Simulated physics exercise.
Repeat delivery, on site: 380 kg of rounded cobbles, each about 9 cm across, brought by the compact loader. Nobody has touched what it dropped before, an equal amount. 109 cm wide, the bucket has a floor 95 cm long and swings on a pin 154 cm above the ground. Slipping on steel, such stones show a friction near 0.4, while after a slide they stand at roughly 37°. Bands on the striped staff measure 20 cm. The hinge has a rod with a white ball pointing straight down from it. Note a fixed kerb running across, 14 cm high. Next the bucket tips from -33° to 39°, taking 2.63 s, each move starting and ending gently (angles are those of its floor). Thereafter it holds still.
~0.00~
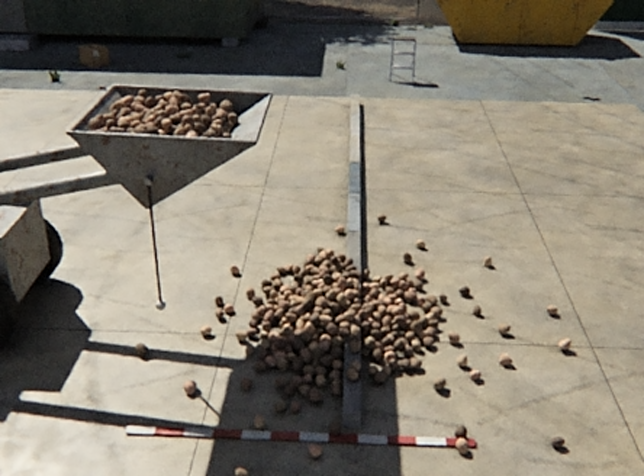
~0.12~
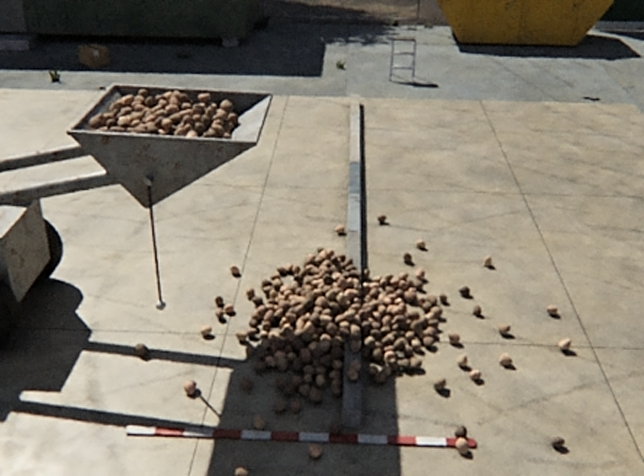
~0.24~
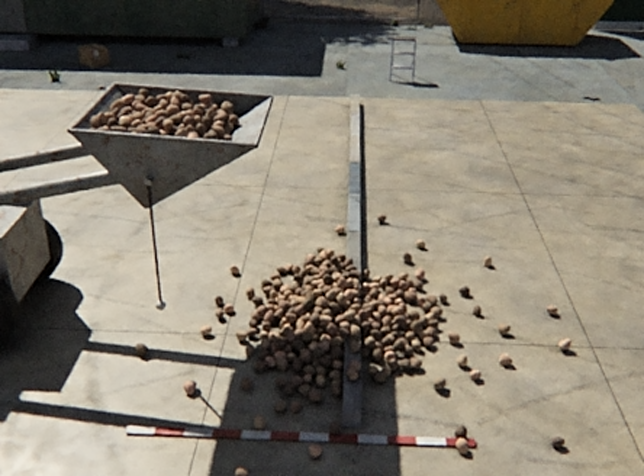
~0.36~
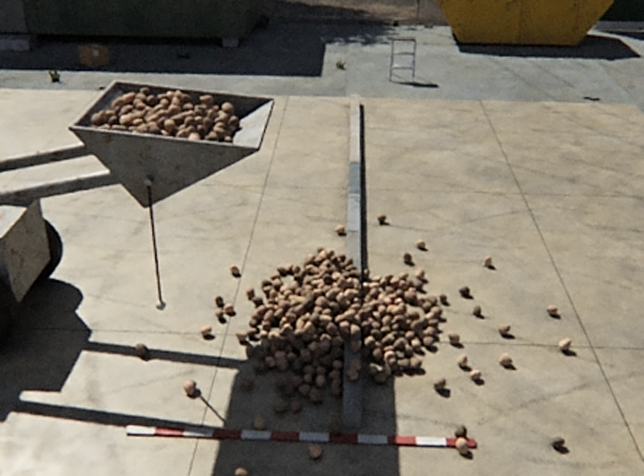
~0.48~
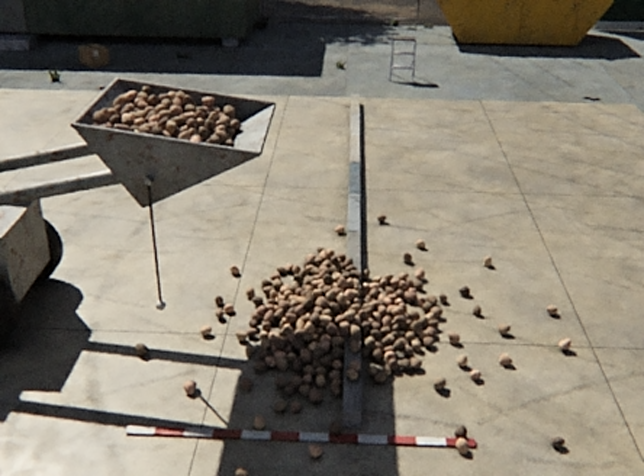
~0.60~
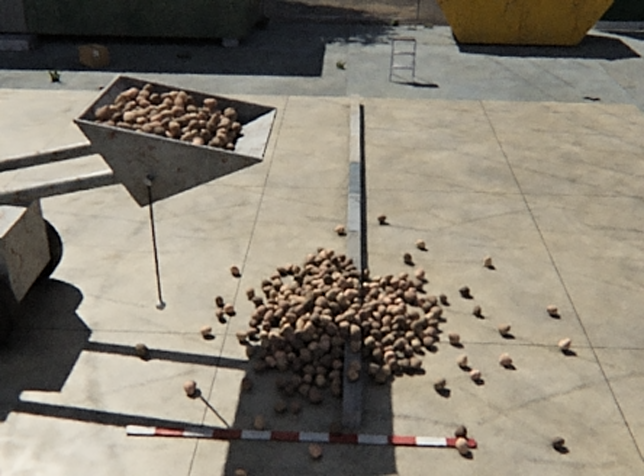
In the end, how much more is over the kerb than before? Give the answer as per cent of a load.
By the end about 4 per cent more lies there.
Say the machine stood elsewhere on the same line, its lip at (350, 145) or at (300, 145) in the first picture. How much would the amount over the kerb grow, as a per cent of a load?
First place: Roughly 95 %; second place: Roughly 40 %.
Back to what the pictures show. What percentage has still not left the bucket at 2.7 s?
It keeps some 10 percent of its load.
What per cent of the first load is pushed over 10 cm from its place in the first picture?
10 %.
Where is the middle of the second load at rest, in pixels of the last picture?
The centre sits about (292, 305).
After 2.0 s the floor is at 28°; in per cent of one load, 92 in the bucket, 79 on this side of the kerb, 29 over the kerb; the foremost stones are at (512, 326).
After 2.7 s the floor is at 39°; in per cent of one load, 11 in the bucket, 160 on this side of the kerb, 29 over the kerb; the foremost stones are at (512, 326).
After 3.1 s the floor is at 39°; in per cent of one load, 0 in the bucket, 170 on this side of the kerb, 30 over the kerb; the foremost stones are at (512, 326).
After 5.8 s the floor is at 39°; in per cent of one load, 0 in the bucket, 167 on this side of the kerb, 33 over the kerb; the foremost stones are at (512, 326). Net gain over the kerb, 4.
